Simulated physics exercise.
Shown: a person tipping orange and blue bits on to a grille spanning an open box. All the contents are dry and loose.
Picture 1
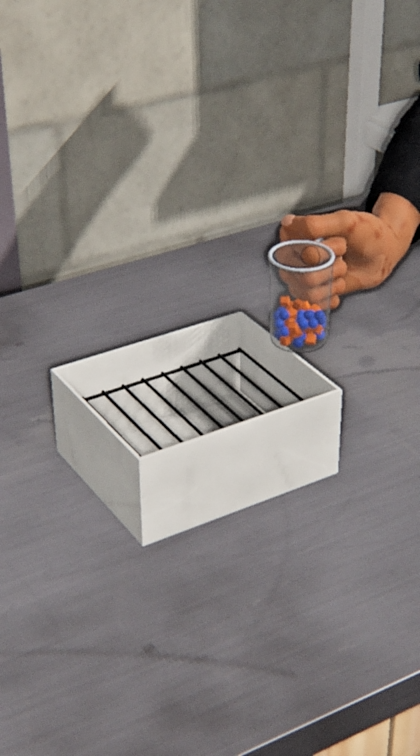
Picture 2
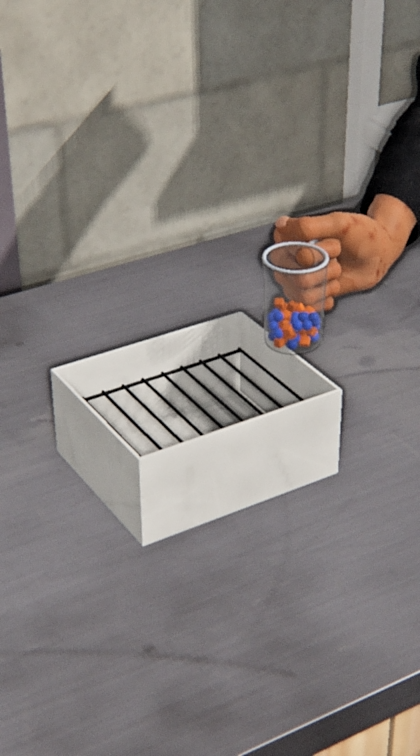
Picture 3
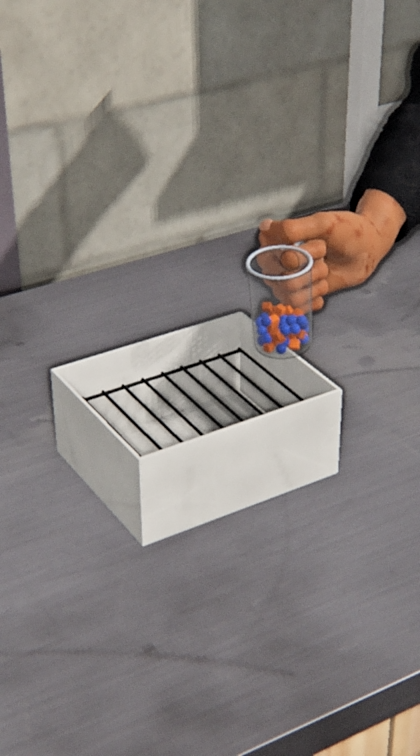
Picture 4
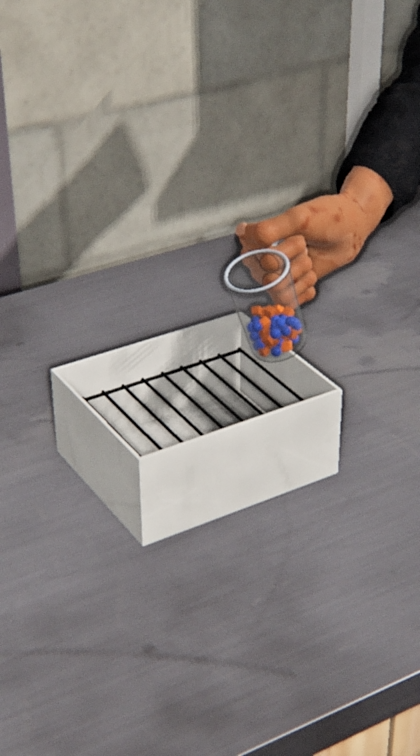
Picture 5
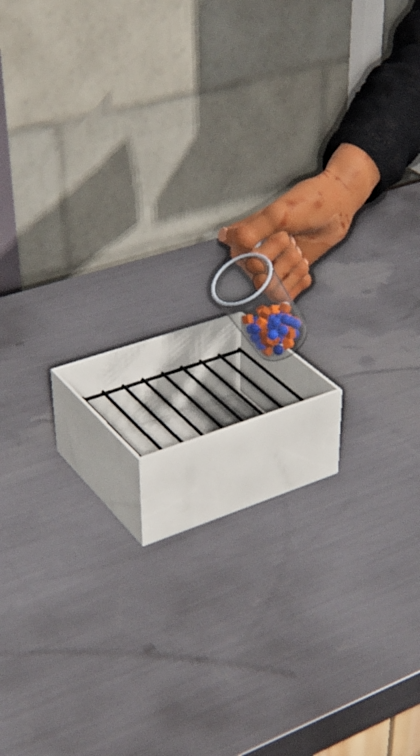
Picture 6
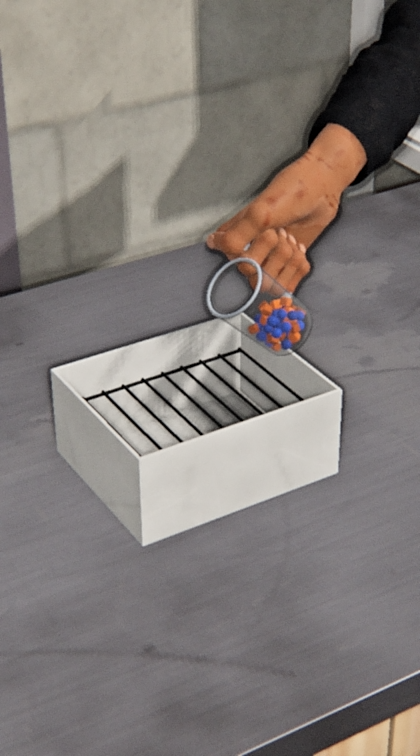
On a grey worktop before a pale block wall, seen from above at an angle by a still camera, the scene is sunlit and shadowed. An open white box with black wires across it sits left of a hand in a dark sleeve and a clear cup of small orange and blue pieces. The hand and cup move left toward the box's back corner, the cup leaning steadily leftward with the pieces still inside.
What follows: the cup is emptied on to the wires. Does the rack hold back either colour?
Color orange: Fallen below. Blue: Fallen below.
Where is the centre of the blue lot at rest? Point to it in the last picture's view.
At about (168, 471).
Then, 0.31 s after the last picture, orange ones, all in the cup; blue ones, all in the cup.
Then, 0.70 s after the last picture, orange ones, all in the cup; blue ones, all in the cup.
Then, 1.11 s after the last picture, orange ones, about two thirds in the cup, about a quarter on or over the wires, a small part under the rack; blue ones, most in the cup, about a quarter on or over the wires.
At rest, orange ones, all under the rack; blue ones, all under the rack.
